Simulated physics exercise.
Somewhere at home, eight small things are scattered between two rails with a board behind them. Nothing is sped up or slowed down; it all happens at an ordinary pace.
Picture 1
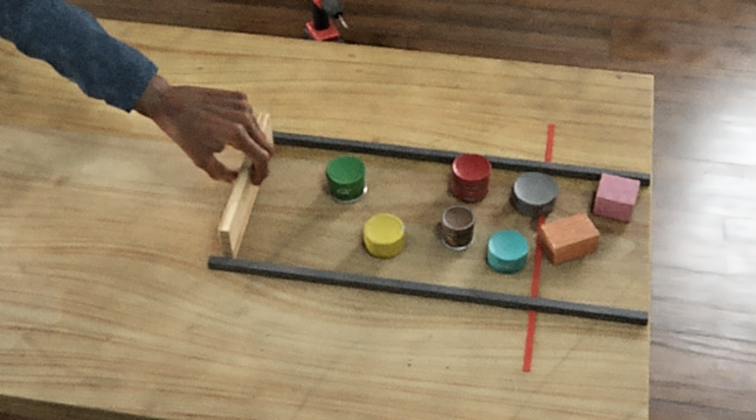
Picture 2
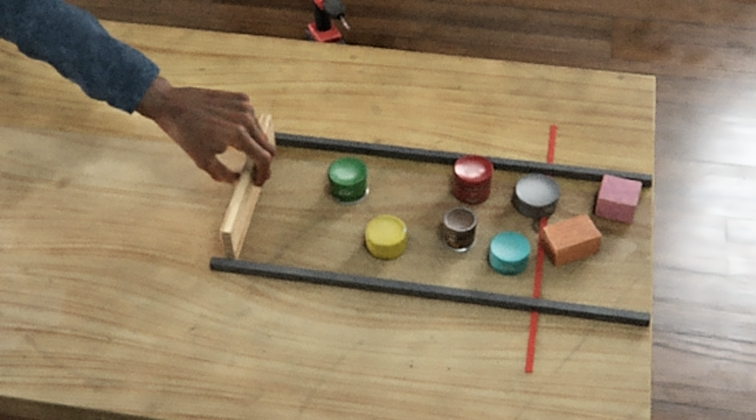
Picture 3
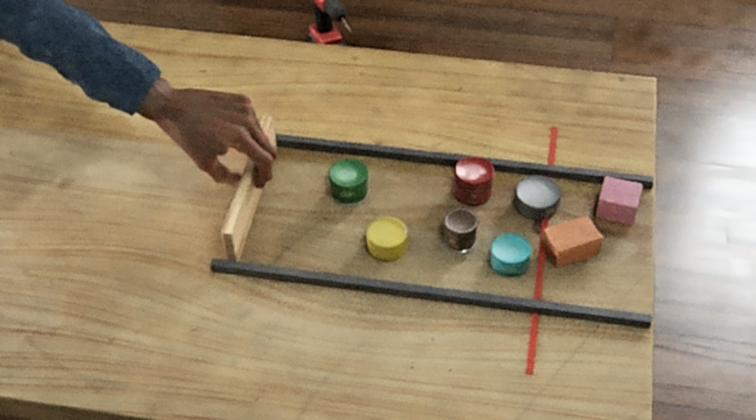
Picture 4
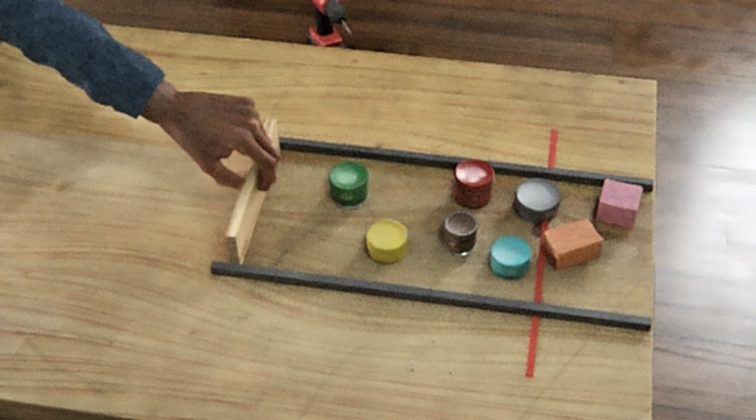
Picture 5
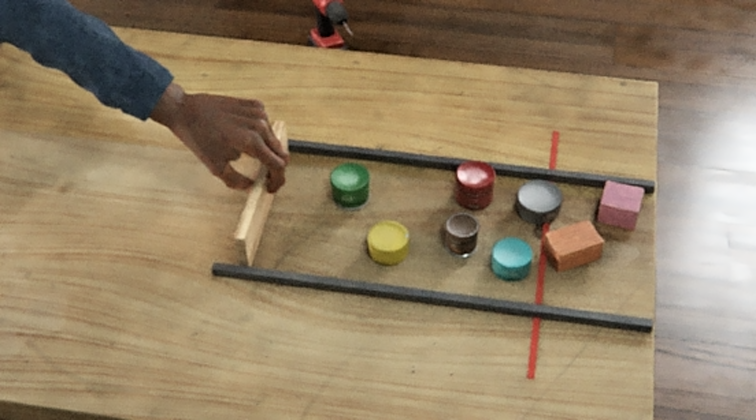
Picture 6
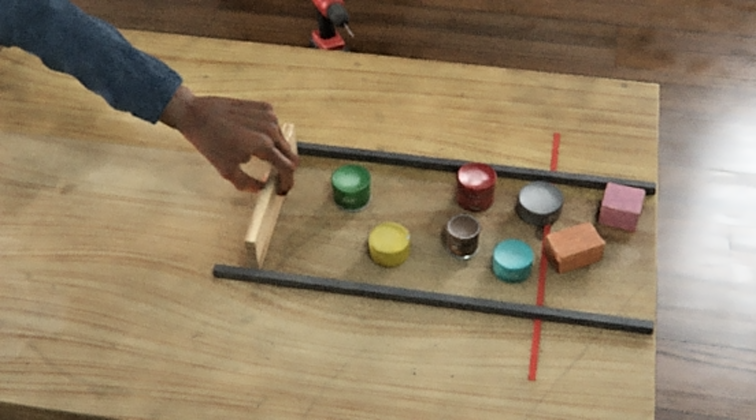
A hand held a wooden board still between two dark rails, then slid it a little to the right toward the scattered colourful tubs and blocks, which stayed where they were beside the red tape.
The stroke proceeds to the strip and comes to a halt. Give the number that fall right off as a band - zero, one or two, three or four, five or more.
After that push every one stays on the table.
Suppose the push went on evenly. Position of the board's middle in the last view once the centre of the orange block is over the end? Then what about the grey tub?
The middle is at (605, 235) when it's the orange block, and at (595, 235) when it's the grey tub.
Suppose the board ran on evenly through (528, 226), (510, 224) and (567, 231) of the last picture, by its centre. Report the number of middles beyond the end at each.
Taking the places in turn, the counts are 0, 0 and 1.
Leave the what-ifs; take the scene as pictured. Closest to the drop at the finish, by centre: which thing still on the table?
That would be the pink block, the foremost.
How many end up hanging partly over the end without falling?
1 is the number.
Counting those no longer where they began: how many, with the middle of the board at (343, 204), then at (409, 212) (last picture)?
By then 1, and later 2.
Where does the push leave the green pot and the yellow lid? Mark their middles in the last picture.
You'll see the green pot at (569, 218), with the yellow lid at (563, 279).
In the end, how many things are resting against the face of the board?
4.
Soon after, none off yet; pink block at rest near (622, 207); orange block at rest near (574, 248); grey tub at rest near (540, 204).
After that, none off yet; pink block at rest near (622, 207); orange block displaced a little near (589, 245); grey tub displaced about its own width near (569, 206).
In the end, the number that fall off is zero.
